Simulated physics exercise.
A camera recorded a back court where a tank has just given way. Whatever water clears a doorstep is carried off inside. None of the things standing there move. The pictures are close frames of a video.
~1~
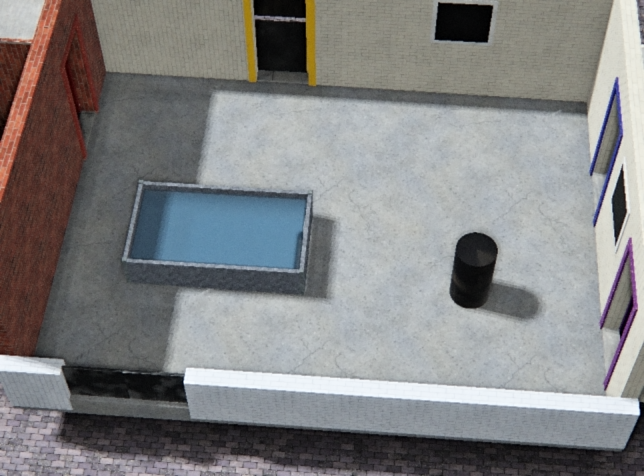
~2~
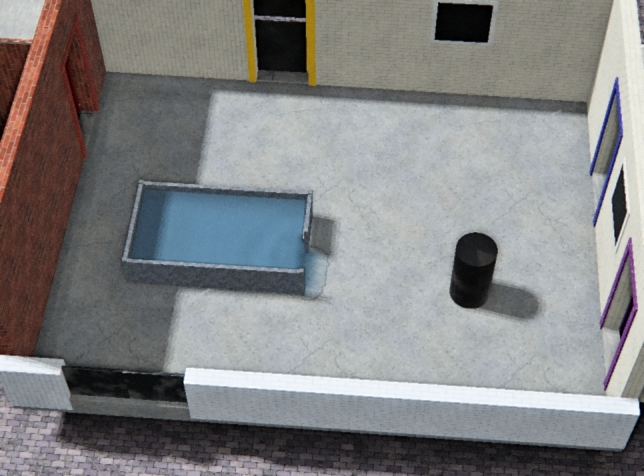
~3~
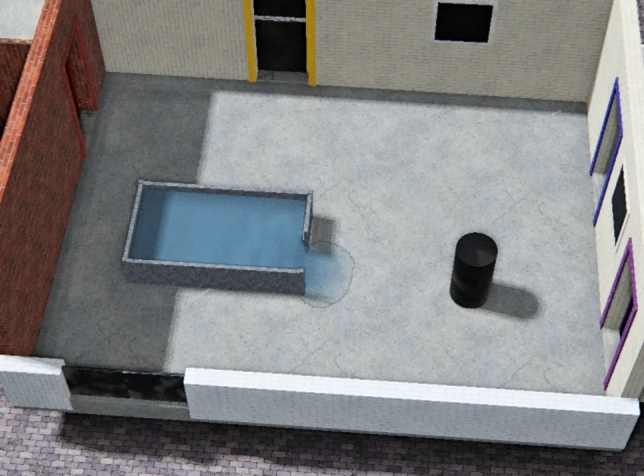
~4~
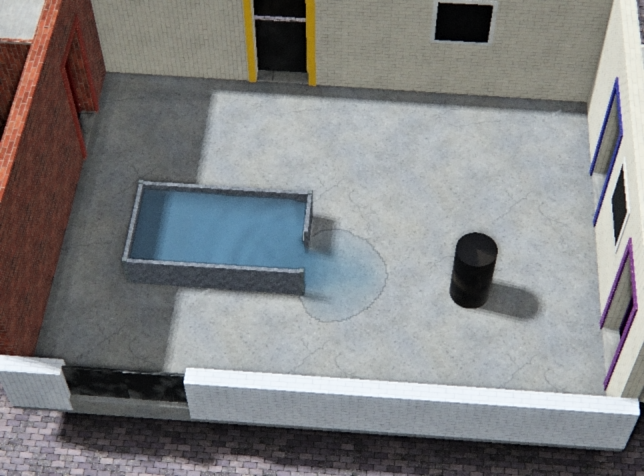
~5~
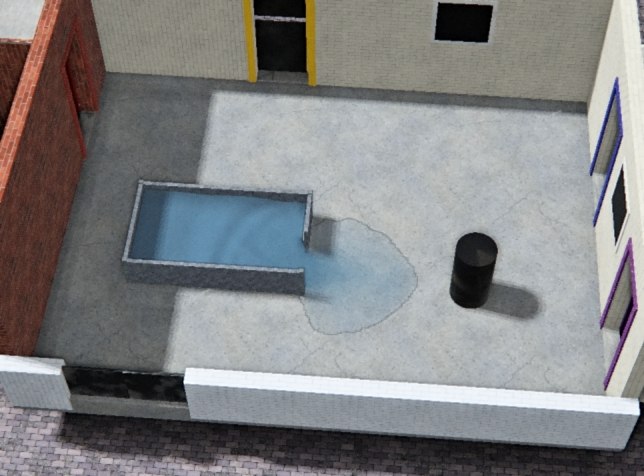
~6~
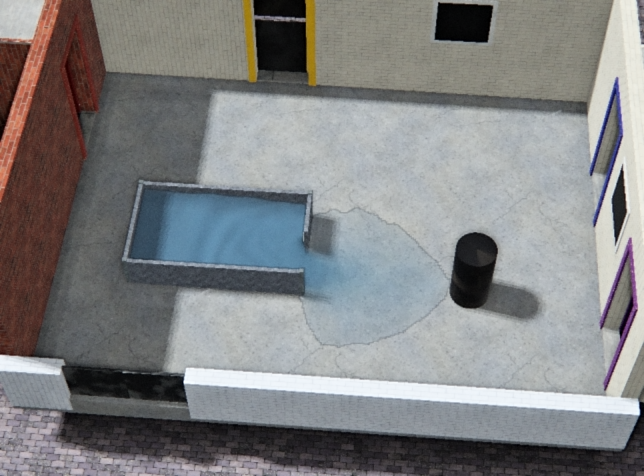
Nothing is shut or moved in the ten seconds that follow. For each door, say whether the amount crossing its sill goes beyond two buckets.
One by one: Yellow door: Within two buckets; red door: Within two buckets; purple door: Exceeds two buckets; blue door: Within two buckets.
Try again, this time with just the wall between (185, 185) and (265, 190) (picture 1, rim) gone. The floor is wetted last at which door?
It's the purple door.
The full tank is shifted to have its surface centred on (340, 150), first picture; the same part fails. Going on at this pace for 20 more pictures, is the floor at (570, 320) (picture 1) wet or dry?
Answer: Reached.
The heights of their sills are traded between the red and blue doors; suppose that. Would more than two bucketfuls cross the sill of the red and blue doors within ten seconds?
As it turns out, the red one keeps within bounds and the blue one overshoots.
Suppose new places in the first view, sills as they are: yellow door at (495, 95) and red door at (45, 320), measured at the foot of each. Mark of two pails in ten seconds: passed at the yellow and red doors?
Result: Yellow ends up above; red ends up below.
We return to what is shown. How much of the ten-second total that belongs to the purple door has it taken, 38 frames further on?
Near 50 per cent, give or take.
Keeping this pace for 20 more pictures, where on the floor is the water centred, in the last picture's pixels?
I'd mark it close to (357, 275).
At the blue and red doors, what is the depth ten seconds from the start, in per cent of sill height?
Readings, in sequence: 100 percent and 0 percent.
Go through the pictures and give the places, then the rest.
In the first frame, still water in the tank at (220, 229).
In the second frame, water pours out at (302, 266) and has run to (317, 252).
In the third frame, water pours out at (302, 267) and has run to (348, 263).
In the fourth frame, water pours out at (302, 267) and has run to (379, 266).
In the fifth frame, water pours out at (302, 266) and has run to (410, 288).
In the sixth frame, water pours out at (302, 266) and has run to (442, 286).
A moment on, water covers 15 % of the floor; the yellow door not reached, the red door not reached, the purple door not reached, the blue door not reached.
Next, water covers 30 % of the floor; the yellow door not reached, the red door not reached, the purple door wet at the sill, nothing in, the blue door not reached.
Then, water covers 35 % of the floor; the yellow door not reached, the red door not reached, the purple door under two buckets in, the blue door under two buckets in.
Later, water covers 40 % of the floor; the yellow door not reached, the red door not reached, the purple door over two buckets in, the blue door under two buckets in.
In the end, water covers 60 % of the floor; the yellow door wet at the sill, nothing in, the red door not reached, the purple door far over two buckets in, the blue door under two buckets in.
